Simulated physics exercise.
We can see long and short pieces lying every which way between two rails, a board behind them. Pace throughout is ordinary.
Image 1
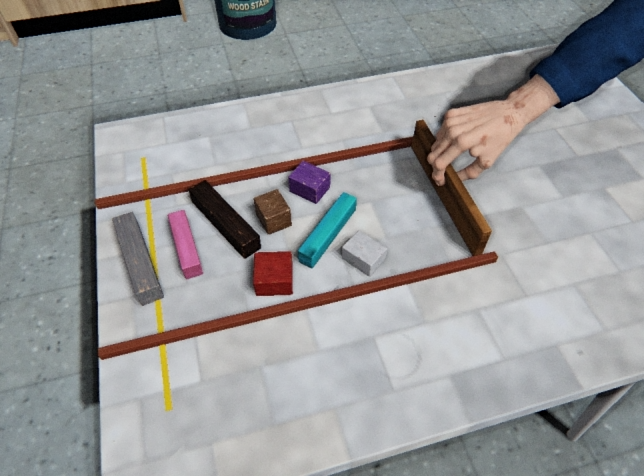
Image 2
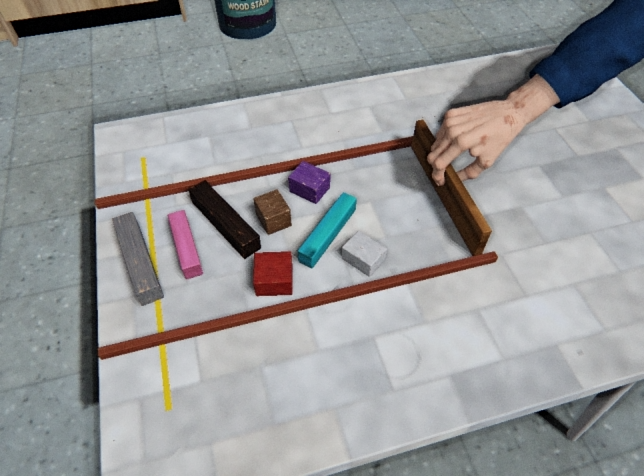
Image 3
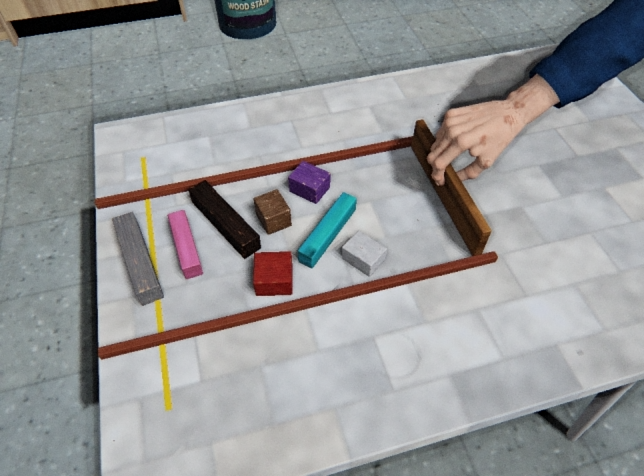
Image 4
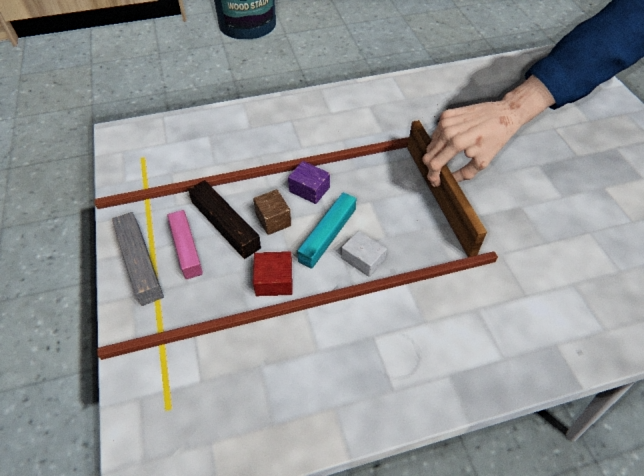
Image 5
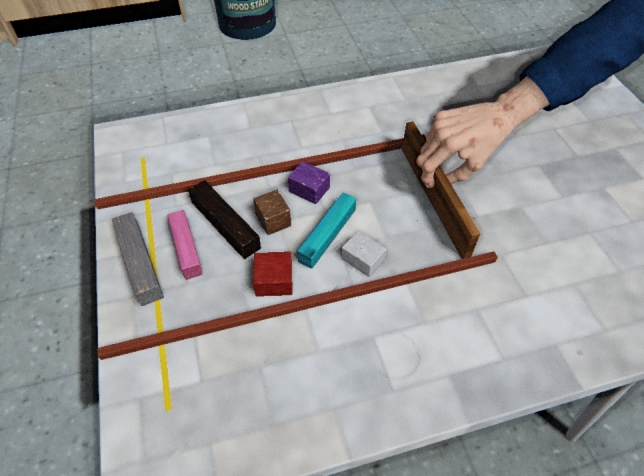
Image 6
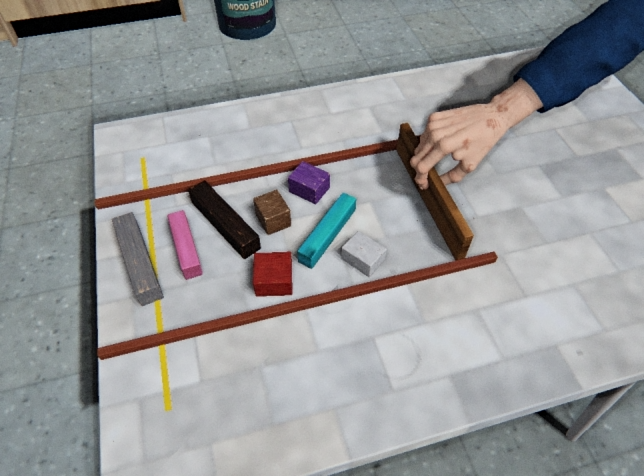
A hand sliding a wooden board slightly left between two rails, while the scattered coloured blocks and sticks lie still.
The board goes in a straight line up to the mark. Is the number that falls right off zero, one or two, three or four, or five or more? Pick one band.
It is three or four.
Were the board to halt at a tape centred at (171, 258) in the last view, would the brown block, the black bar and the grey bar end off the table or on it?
In this case the brown block does not drop; next, the black bar does not drop; last, the grey bar drops.
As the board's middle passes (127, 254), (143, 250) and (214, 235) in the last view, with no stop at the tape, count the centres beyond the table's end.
By position: 5 / 4 / 0.
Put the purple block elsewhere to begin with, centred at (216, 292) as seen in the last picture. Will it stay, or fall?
Placed there, it goes off the edge.
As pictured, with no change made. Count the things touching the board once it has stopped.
3 of them.
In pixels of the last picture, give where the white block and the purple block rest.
Okay, so first (141, 302), and next (132, 209).
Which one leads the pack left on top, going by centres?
Answer: The brown block.
Early on, none off yet; grey bar at rest near (137, 257); pink stick at rest near (185, 244); black bar at rest near (224, 219).
A while later, none off yet; grey bar at rest near (137, 257); pink stick travelled a little near (161, 251); black bar travelled a little near (174, 231).
Finally, the number that fall off is three or four; lost, red block, black bar, pink stick and grey bar.
